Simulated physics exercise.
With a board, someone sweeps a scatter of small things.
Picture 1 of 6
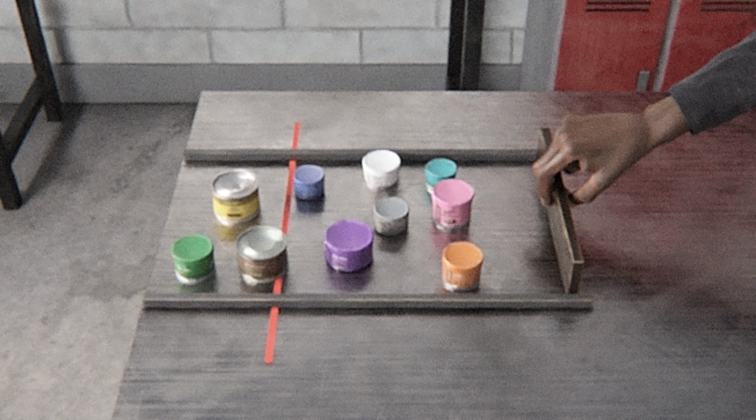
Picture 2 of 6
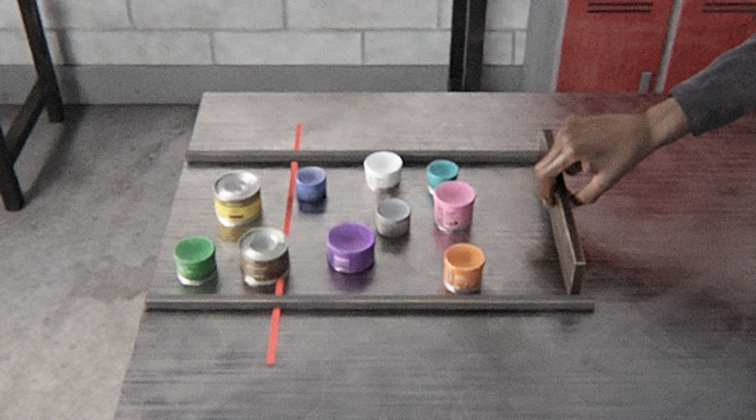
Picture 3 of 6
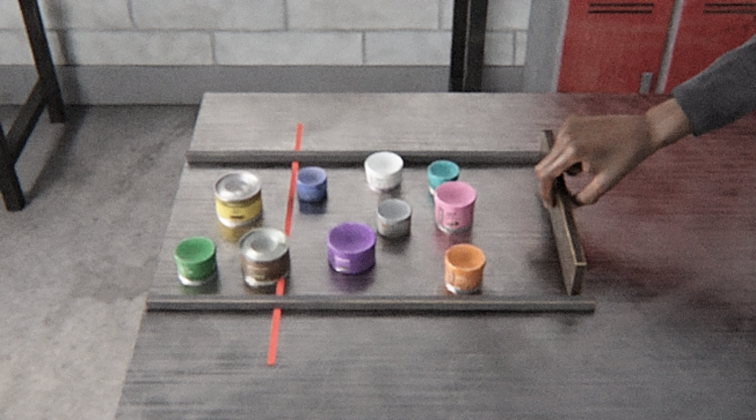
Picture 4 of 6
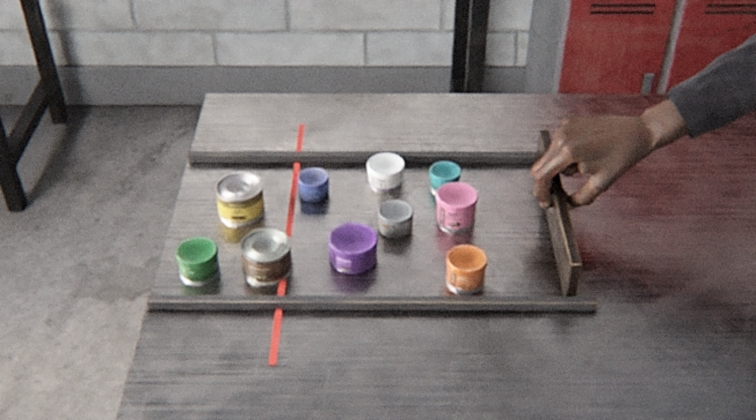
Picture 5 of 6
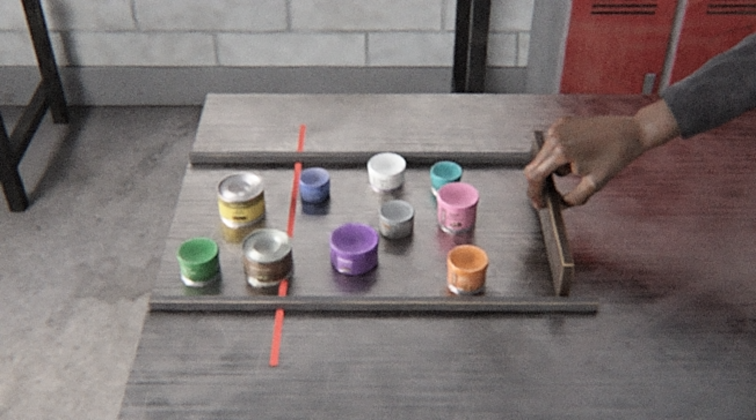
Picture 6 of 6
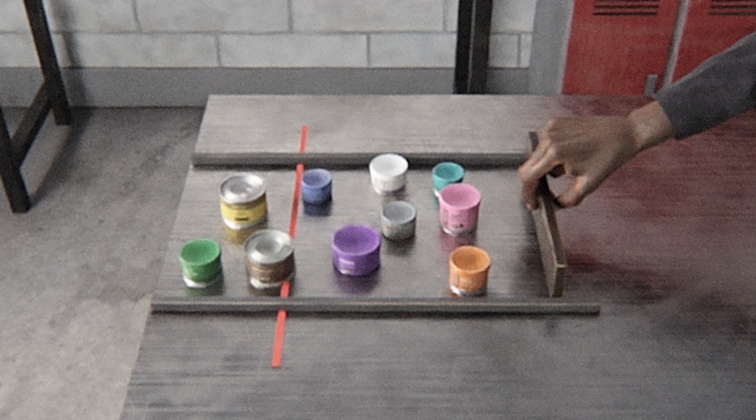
In a workshop with a pale block wall and red lockers behind, a grey tabletop is seen from above and in front. Small pots and tins stand between two rails: green, yellow and brown at the left by a red tape line, blue, purple, white and grey mid-table, turquoise, pink and orange to the right. A hand holds a board upright at the right, then slides it slightly left, not touching the pots, as the view drifts very slightly.
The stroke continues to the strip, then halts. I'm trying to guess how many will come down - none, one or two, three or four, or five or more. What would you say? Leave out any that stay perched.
I expect every piece to stay on the table.
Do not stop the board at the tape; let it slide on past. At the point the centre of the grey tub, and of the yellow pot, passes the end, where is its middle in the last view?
The middle is at (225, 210) when it's the grey tub, and at (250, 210) when it's the yellow pot.
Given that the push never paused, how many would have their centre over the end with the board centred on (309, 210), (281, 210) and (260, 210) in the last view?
Per position: 0 / 0 / 1.
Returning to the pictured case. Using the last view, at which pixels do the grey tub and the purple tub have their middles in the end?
The grey tub ends up near (242, 227), and the purple tub near (265, 247).
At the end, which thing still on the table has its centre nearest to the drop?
The green pot is foremost.
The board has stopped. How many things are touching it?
The count in contact is 4.
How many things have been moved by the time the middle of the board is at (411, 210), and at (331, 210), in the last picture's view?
At the first spot 5, then 8.
Early on, none off yet; green pot at rest near (201, 262); yellow pot at rest near (244, 200); brown pot at rest near (270, 258).
A while later, none off yet; green pot at rest near (201, 262); yellow pot at rest near (244, 200); brown pot moving near (265, 259).
Finally, the number that fall off is zero.
